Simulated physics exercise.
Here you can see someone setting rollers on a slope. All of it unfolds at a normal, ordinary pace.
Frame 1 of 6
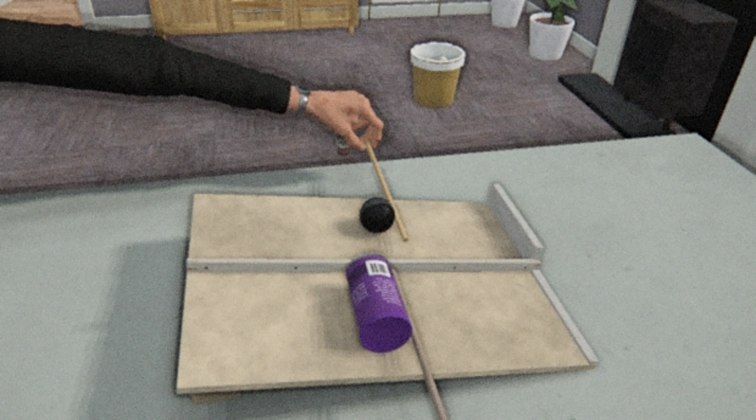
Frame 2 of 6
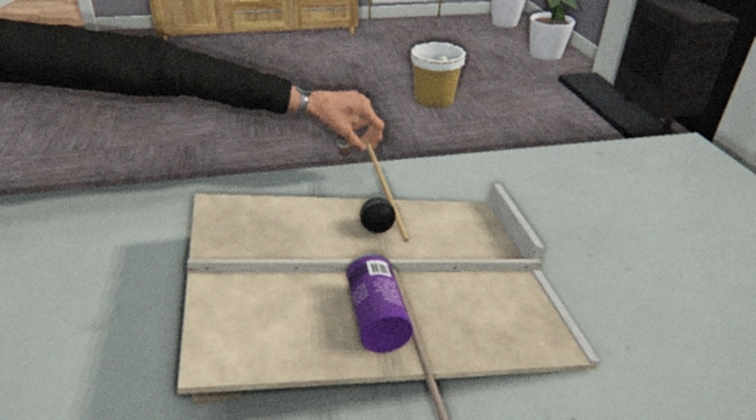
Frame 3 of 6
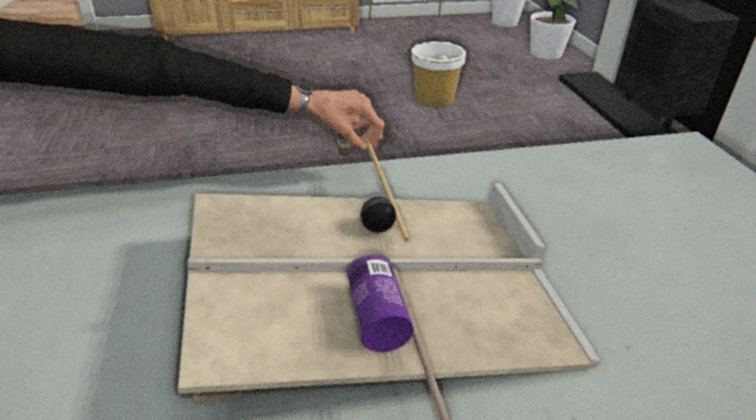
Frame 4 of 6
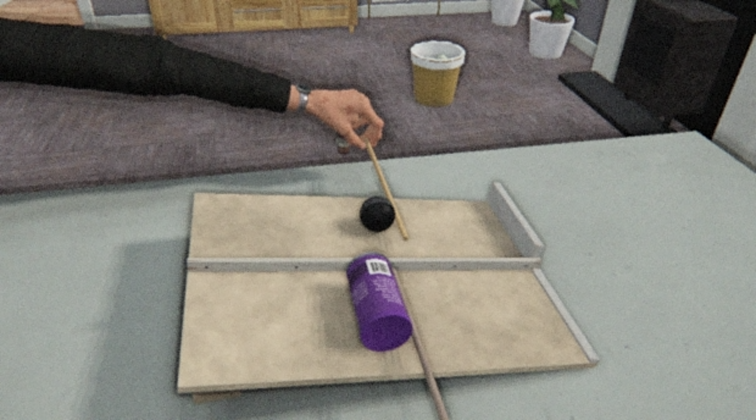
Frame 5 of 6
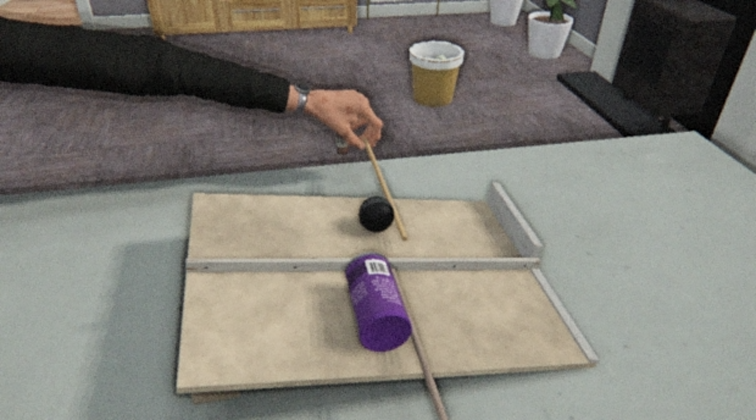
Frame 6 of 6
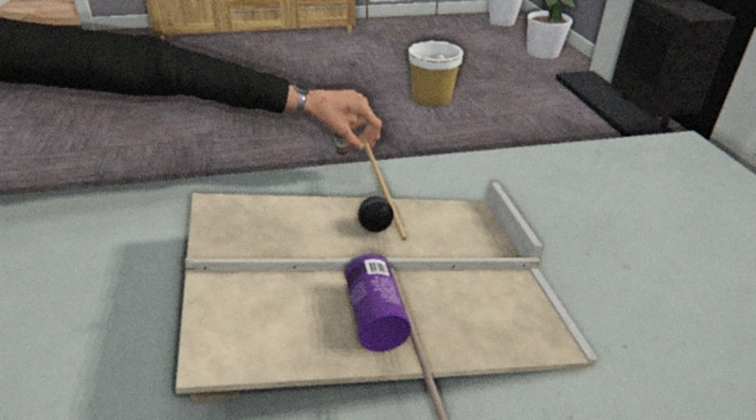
We see a hand holding a thin stick against a black ball on a wooden board divided by a pale strip, with a purple tin resting against another stick nearby. Nothing on the board visibly moves.
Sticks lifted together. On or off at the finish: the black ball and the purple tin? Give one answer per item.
In this case the black ball is kept back; as for the purple tin, it drops off the end.
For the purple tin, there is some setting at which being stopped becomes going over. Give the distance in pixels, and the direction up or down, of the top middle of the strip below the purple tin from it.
Up, by around 8 pixels.
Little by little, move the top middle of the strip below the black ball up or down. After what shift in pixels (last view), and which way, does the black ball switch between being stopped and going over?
Shift: 16 px, direction down.
Then, 0.56 s after the last picture, black ball rolling on the board near (456, 216); purple tin rolling on the board near (467, 298).
Then, 1.06 s after the last picture, black ball resting against the strip near (494, 217); purple tin off the board near (646, 292).
By the end, the black ball is held by the strip, near (494, 217); the purple tin goes over the end.
